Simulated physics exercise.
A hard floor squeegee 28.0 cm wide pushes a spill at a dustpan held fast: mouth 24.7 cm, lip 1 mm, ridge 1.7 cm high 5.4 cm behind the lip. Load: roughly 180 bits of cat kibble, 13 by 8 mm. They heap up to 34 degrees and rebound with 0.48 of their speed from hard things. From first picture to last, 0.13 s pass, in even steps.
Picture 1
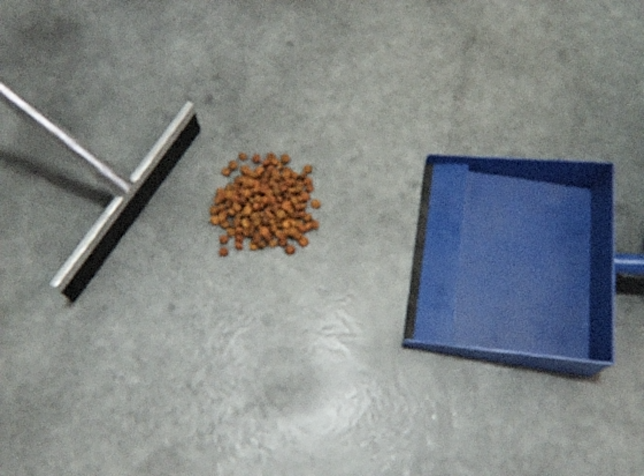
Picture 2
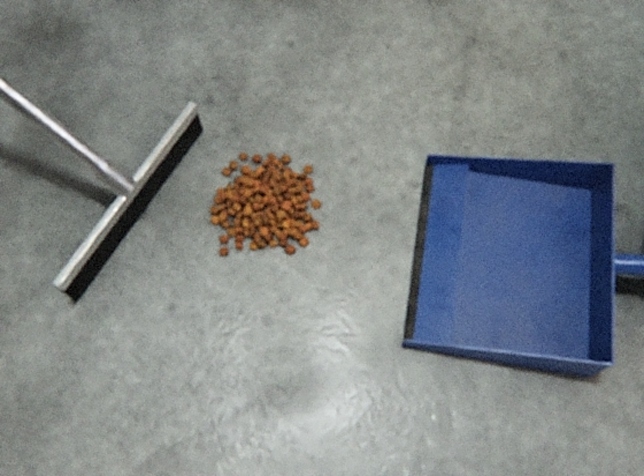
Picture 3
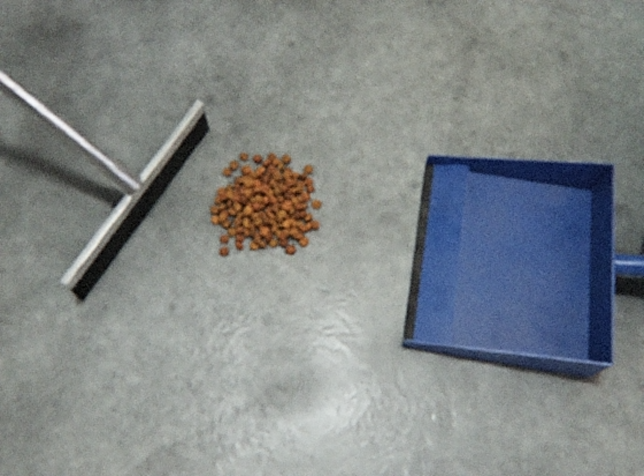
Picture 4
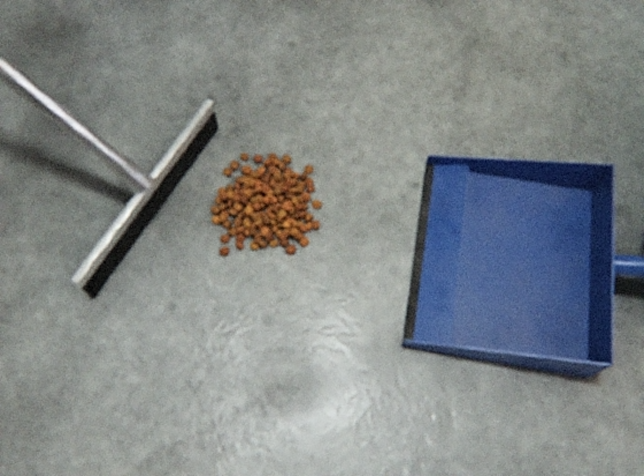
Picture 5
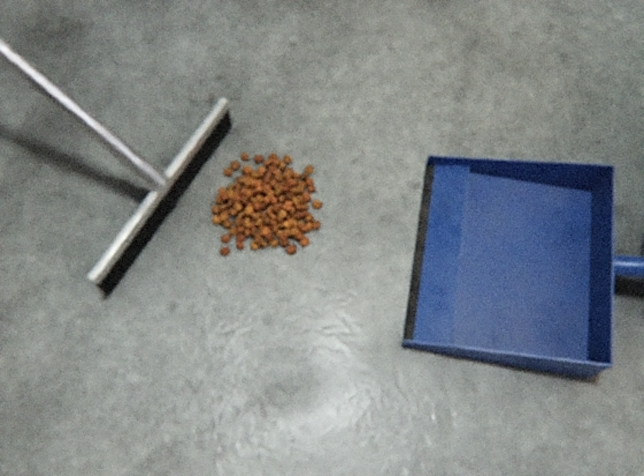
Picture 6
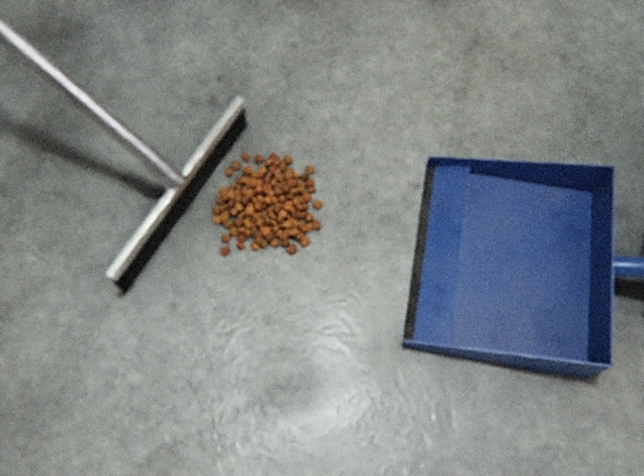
Black-edged squeegee sliding slowly right across a grey floor, nearing a still pile of brown kibble, with a blue dustpan lying motionless at right.
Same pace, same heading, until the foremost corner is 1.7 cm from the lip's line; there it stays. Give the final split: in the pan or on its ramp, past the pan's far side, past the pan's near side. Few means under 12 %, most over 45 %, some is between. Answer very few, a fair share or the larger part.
Pan very few, far side very few, near side very few.
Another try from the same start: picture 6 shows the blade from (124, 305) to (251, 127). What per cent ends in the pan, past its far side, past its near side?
Pan 40, far 0, near 10.
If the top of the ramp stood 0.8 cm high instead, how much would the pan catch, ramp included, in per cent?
In that case some 0 per cent.
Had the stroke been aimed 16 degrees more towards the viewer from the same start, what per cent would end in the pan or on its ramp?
Then about 15 per cent.
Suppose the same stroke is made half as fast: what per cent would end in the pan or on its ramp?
It would be near 0 per cent.
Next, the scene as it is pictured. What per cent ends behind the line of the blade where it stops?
About 0 per cent.
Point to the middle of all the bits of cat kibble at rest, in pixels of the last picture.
Around (386, 226).
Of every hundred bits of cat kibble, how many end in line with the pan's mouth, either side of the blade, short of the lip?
Roughly 90 per cent.
Then, 0.17 s after the last picture, middle of the blade 18 cm from the lip; 0 % over the lip, far side 0 %, near side 0 %.
Then, 0.29 s after the last picture, middle of the blade 10 cm from the lip; 0 % over the lip, far side 5 %, near side 0 %.
Then, 0.53 s after the last picture, middle of the blade 6 cm from the lip; 0 % over the lip, far side 5 %, near side 0 %.
In the end, pan 0 %, far side 5 %, near side 0 %, in front of the lip or behind the blade 90 %.
